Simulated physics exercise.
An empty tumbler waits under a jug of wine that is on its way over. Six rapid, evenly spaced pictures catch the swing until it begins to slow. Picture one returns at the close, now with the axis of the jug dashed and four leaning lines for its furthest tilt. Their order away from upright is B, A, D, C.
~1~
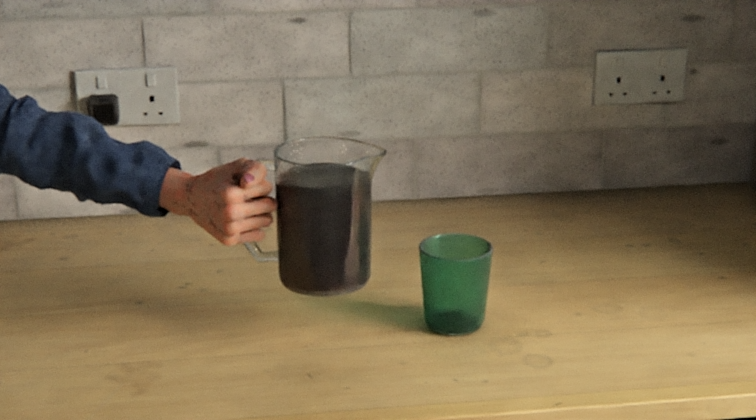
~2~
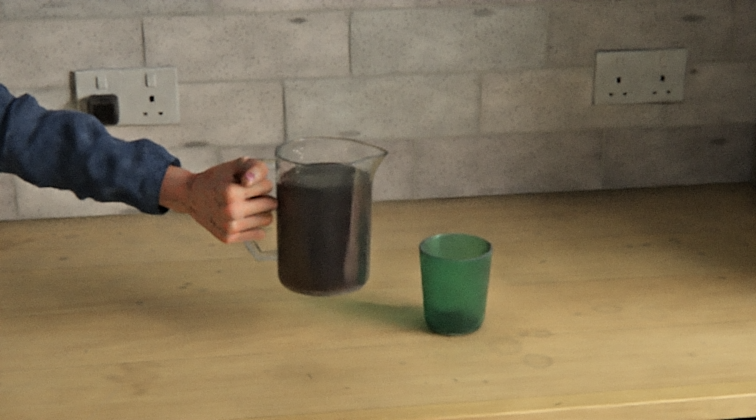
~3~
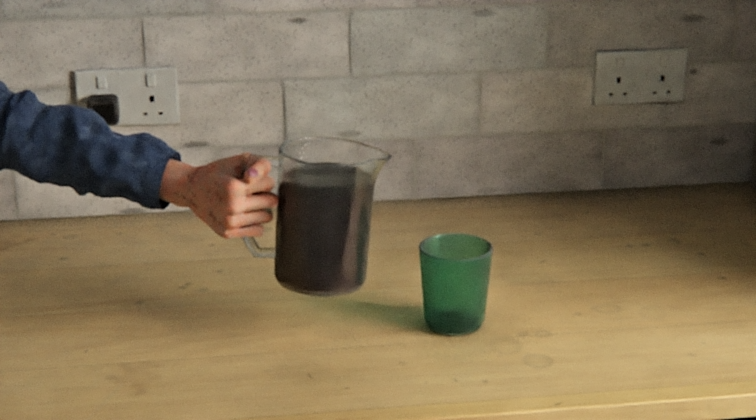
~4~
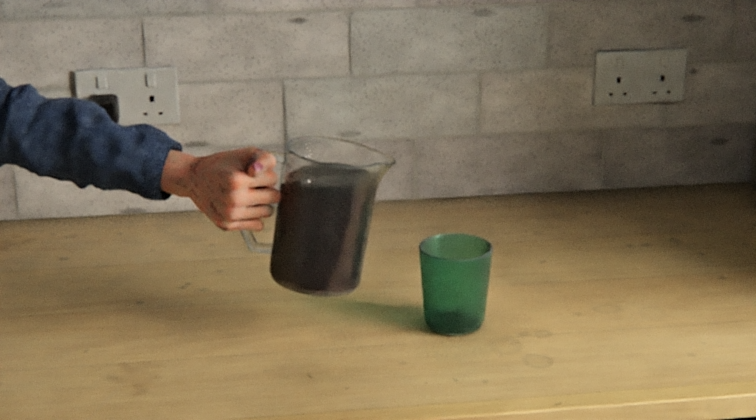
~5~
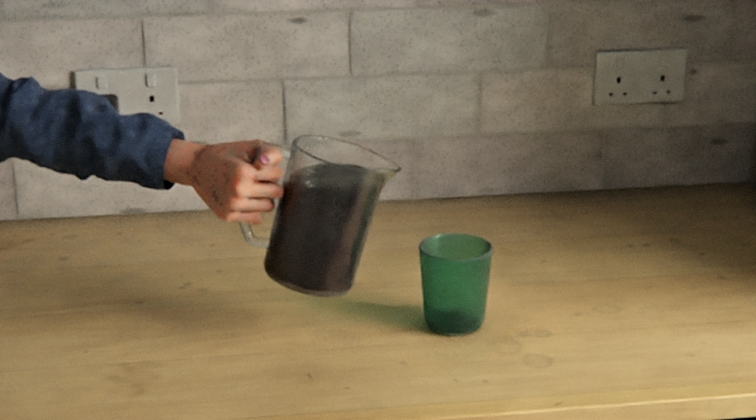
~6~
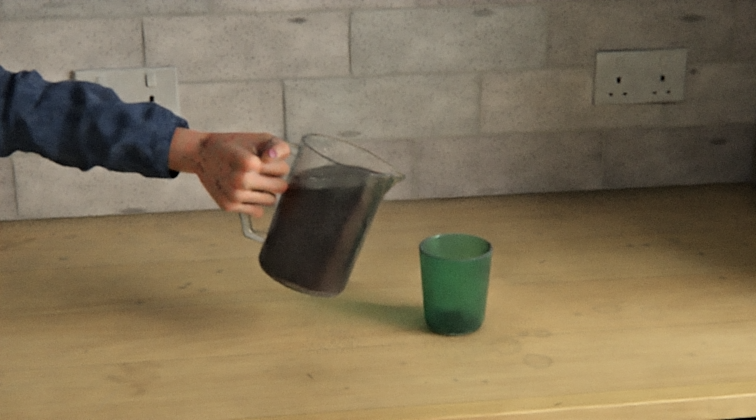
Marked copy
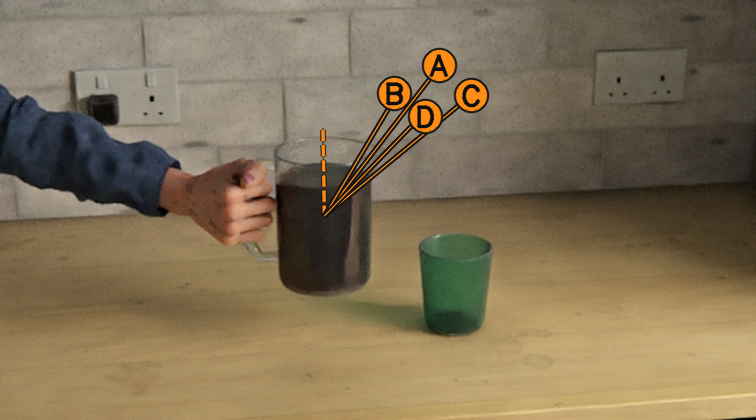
A hand holding a glass jug of dark liquid gradually tilts it rightward beside a green tumbler.
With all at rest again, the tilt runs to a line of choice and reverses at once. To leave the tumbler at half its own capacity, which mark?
Go for C.
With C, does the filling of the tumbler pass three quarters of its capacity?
No, it does not.
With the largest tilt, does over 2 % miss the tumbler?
No.
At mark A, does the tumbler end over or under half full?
Under half.
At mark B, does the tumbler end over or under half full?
Under half.
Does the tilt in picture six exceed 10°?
Yes, it does.
On the marked copy, A at (429, 79); B at (387, 110); C at (457, 106); D at (410, 126).
With A, the tumbler ends with about 18 % of what it can hold.
With B, the tumbler ends with about 7 % of what it can hold.
With C, the tumbler ends with about 49 % of what it can hold.
With D, the tumbler ends with about 32 % of what it can hold.
